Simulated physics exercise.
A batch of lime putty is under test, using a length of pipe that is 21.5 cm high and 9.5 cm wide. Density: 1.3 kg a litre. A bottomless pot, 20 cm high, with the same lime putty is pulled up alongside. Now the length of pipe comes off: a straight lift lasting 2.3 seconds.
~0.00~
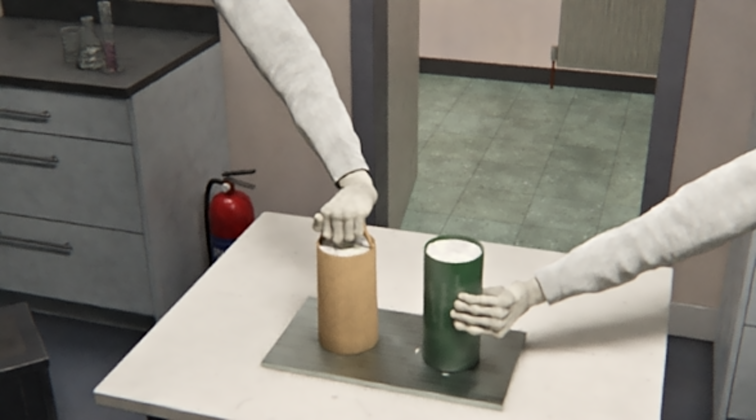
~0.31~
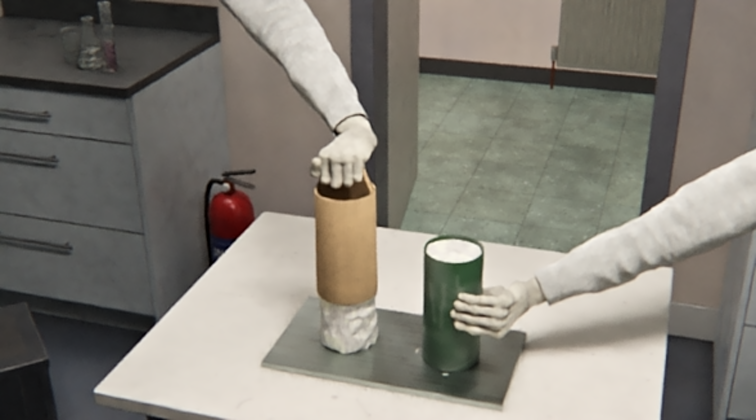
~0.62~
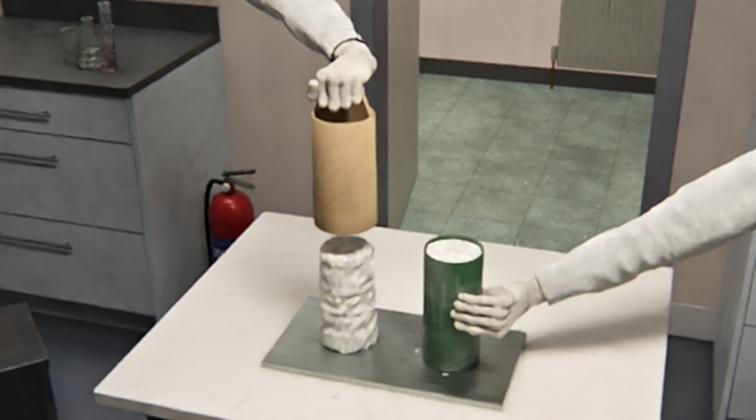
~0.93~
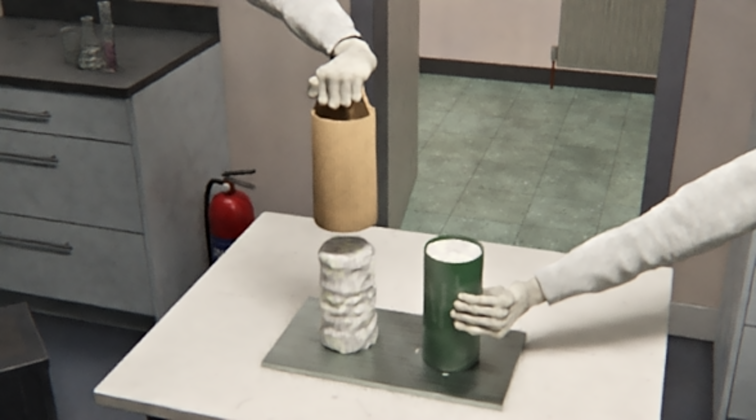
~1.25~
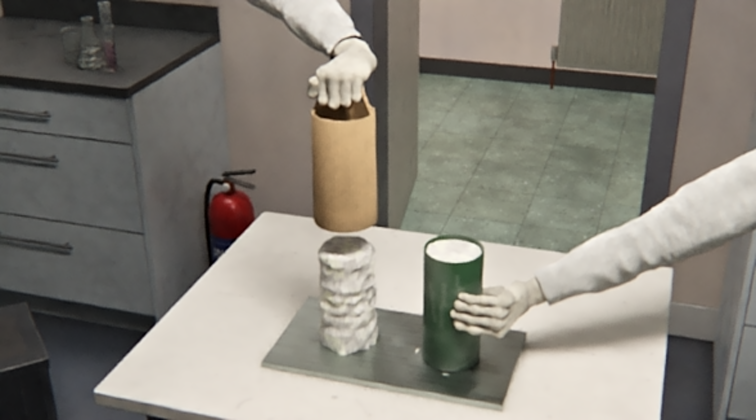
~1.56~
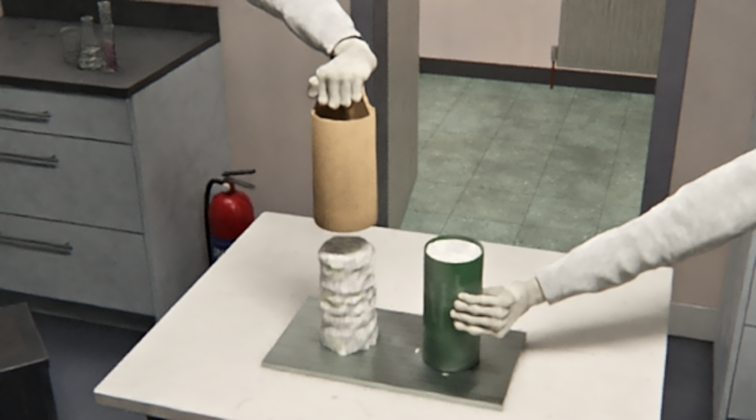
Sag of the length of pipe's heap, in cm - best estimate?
2 cm.
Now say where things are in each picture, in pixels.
The first picture shows middle of the pot's mouth at (346, 244), still down; middle of the length of pipe's top at (454, 250), not yet moved.
The second picture shows middle of the pot's mouth at (345, 190), raised 10 cm; middle of the length of pipe's top at (454, 250), not yet moved.
The third picture shows middle of the pot's mouth at (343, 115), raised 24 cm; what the pot left 19 cm high and 10 cm wide, top at (346, 247); middle of the length of pipe's top at (454, 250), not yet moved.
The fourth picture shows middle of the pot's mouth at (343, 112), raised 25 cm; what the pot left 19 cm high and 10 cm wide, top at (346, 247); middle of the length of pipe's top at (454, 250), not yet moved.
The fifth picture shows middle of the pot's mouth at (343, 112), raised 25 cm; what the pot left 19 cm high and 10 cm wide, top at (346, 248); middle of the length of pipe's top at (454, 250), not yet moved.
The sixth picture shows middle of the pot's mouth at (343, 112), raised 25 cm; what the pot left 19 cm high and 10 cm wide, top at (346, 248); middle of the length of pipe's top at (454, 250), not yet moved.
After 2.1 s, the length of pipe is up 4.6 cm; the lime putty has come down 0.0 cm to 22 cm and is 9.5 cm wide.
After 2.7 s, the length of pipe is up 13 cm; the lime putty has come down 0.0 cm to 21 cm and is 9.5 cm wide.
After 3.3 s, the length of pipe is up 22 cm; the lime putty has come down 1.1 cm to 20 cm and is 10 cm wide.
After 4.0 s, the length of pipe is clear; the lime putty has come down 1.4 cm to 20 cm and is 11 cm wide.
After 4.8 s, at rest, the length of pipe is clear; the lime putty has come down 1.5 cm to 20 cm and is 11 cm wide.
